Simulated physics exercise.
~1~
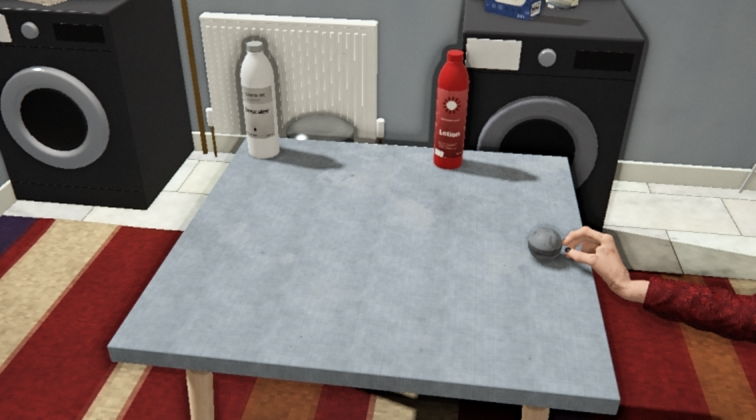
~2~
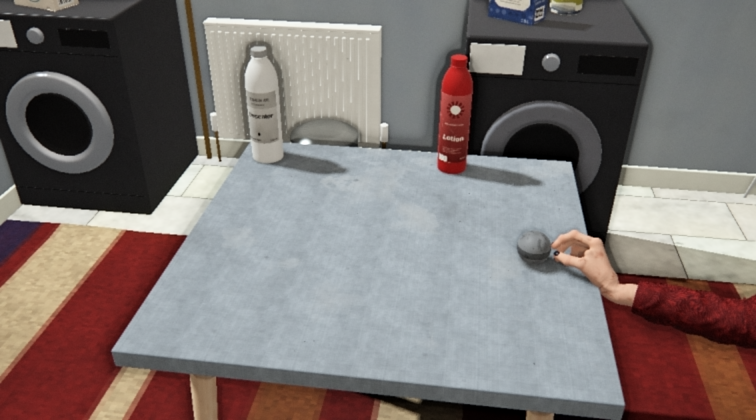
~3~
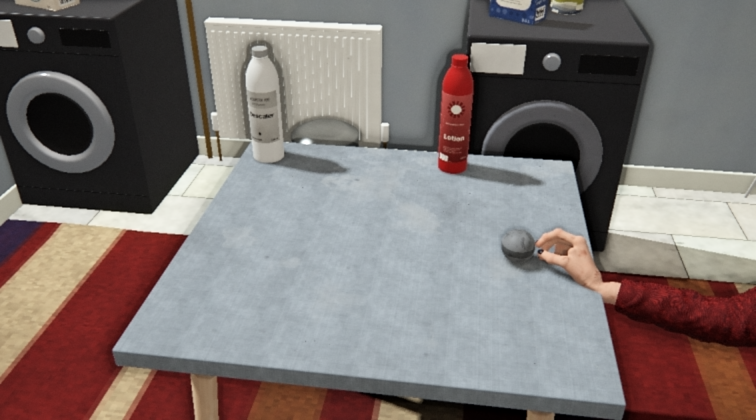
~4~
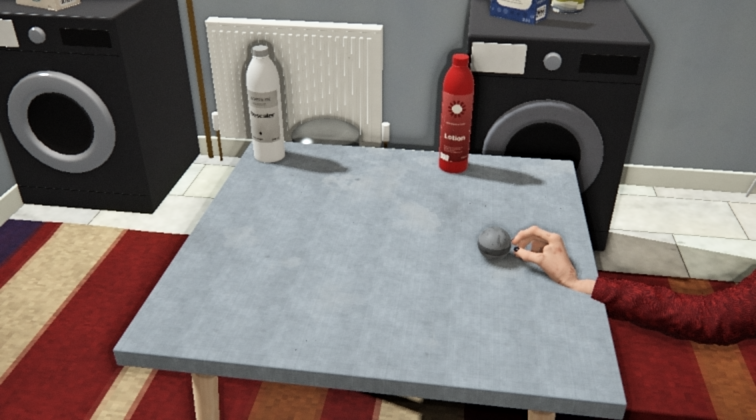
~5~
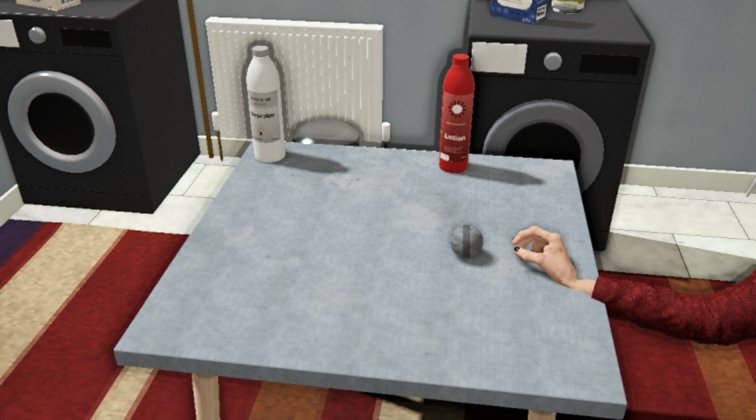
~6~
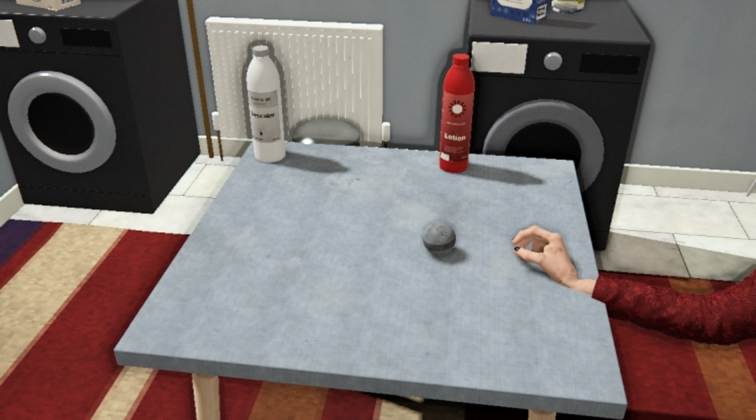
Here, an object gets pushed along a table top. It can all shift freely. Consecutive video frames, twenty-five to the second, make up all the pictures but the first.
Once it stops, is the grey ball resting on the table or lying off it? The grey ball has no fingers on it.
Overboard.
Then, 0.30 s on from there, grey ball shifted well along near (254, 224).
Then, 0.70 s on from there, grey ball now off the table.
In the end, off the table, grey ball.
